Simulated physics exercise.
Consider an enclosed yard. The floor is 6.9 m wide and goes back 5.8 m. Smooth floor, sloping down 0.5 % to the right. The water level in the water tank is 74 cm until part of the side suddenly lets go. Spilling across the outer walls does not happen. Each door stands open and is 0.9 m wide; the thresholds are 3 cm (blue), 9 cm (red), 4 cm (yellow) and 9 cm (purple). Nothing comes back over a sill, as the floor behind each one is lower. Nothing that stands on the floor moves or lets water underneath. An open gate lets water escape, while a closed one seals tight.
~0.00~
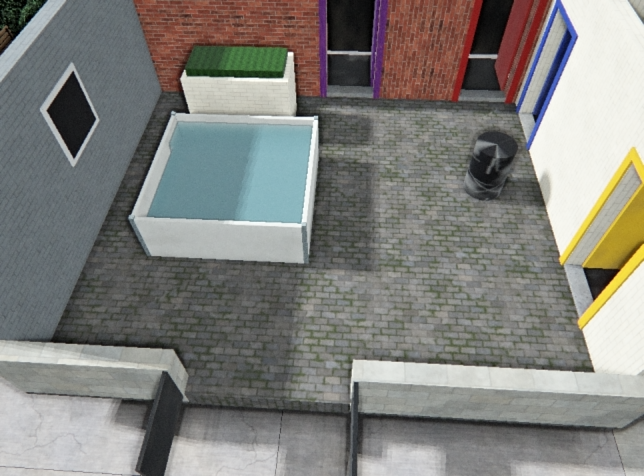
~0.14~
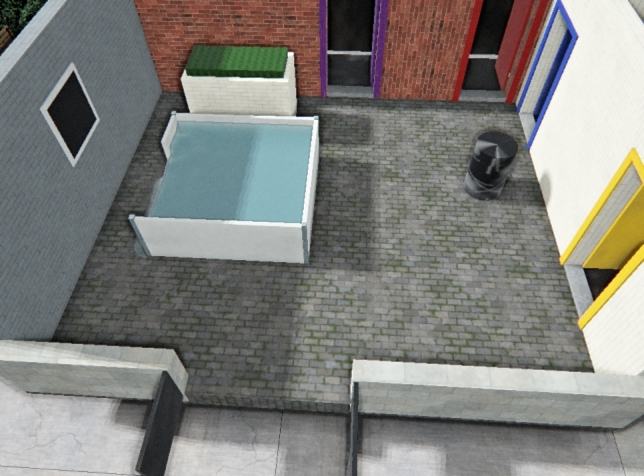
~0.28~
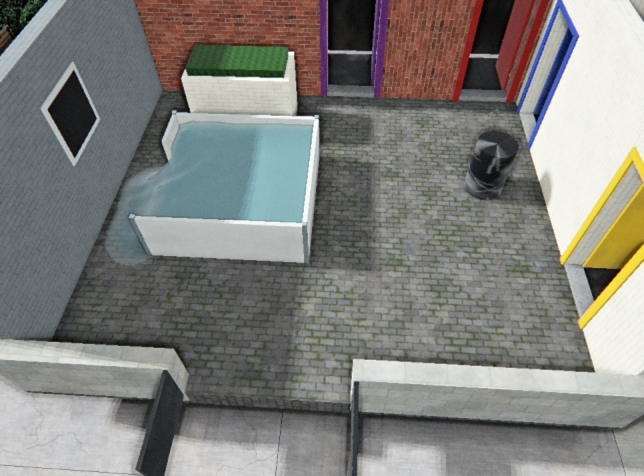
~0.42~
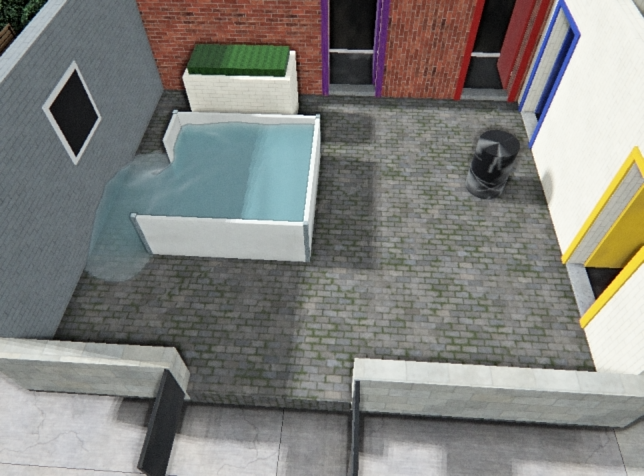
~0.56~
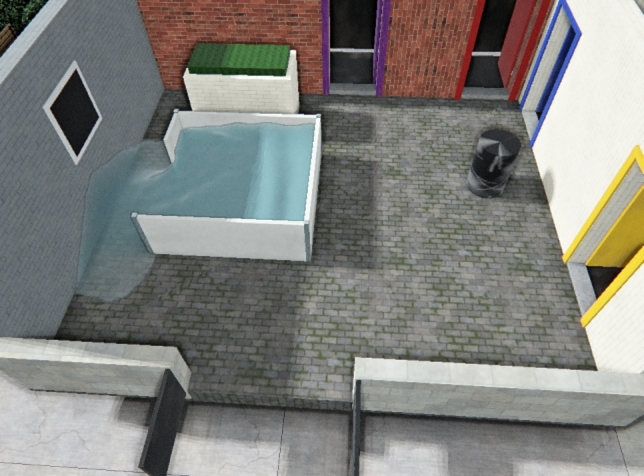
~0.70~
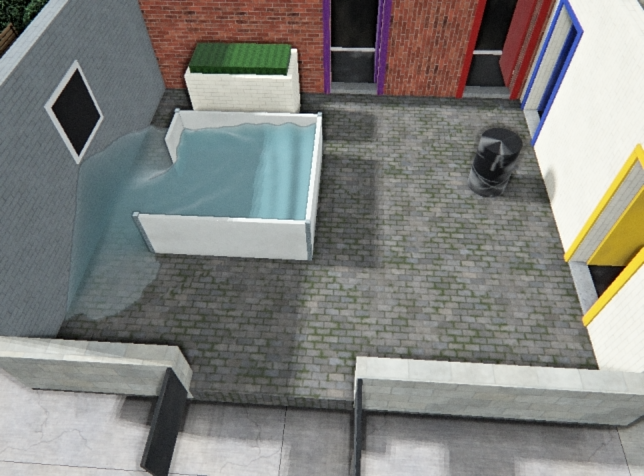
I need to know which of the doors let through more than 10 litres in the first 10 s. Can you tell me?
Blue door: Tops the amount; red door: Tops the amount; yellow door: Tops the amount; purple door: Falls short.
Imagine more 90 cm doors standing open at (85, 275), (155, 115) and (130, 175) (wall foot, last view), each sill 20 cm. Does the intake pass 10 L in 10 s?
Well, the first is on the high side, the second is on the high side, and the third is on the high side.
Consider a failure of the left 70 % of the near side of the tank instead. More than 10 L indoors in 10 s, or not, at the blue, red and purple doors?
Then: Blue beyond it, red short of it, purple short of it.
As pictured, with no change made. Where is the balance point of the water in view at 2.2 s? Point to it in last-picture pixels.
The water's centre is around (192, 212).
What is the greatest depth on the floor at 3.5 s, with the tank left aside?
Roughly 34 cm.
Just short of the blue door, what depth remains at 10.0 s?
Depth: Approx. 12.0 cm.
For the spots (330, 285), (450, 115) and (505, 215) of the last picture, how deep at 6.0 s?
First spot near 6 cm, second near 3 cm, third near 7 cm.
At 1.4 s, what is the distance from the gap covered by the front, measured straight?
Around 3.2 metres.
After 1.4 s water covers 20 % of the floor and is deepest (56 cm) near (109, 219); blue door not reached, red door not reached, yellow door not reached, purple door not reached.
After 2.2 s water covers 30 % of the floor and is deepest (50 cm) near (46, 362); blue door not reached, red door not reached, yellow door not reached, purple door not reached.
After 3.5 s water covers 65 % of the floor and is deepest (34 cm) near (162, 98); blue door not reached, red door not reached, yellow door not reached, purple door 9 cm at the sill, 0 L in.
After 6.0 s water covers 90 % of the floor and is deepest (20 cm) near (165, 93); blue door 12 cm at the sill, 73 L in, red door 4 cm at the sill, 0 L in, yellow door 13 cm at the sill, 68 L in, purple door 6 cm at the sill, 0 L in.
After 10.0 s water covers 100 % of the floor and is deepest (12 cm) near (495, 169); blue door 12 cm at the sill, 261 L in, red door 11 cm at the sill, 35 L in, yellow door 10 cm at the sill, 169 L in, purple door 3 cm at the sill, 1 L in.
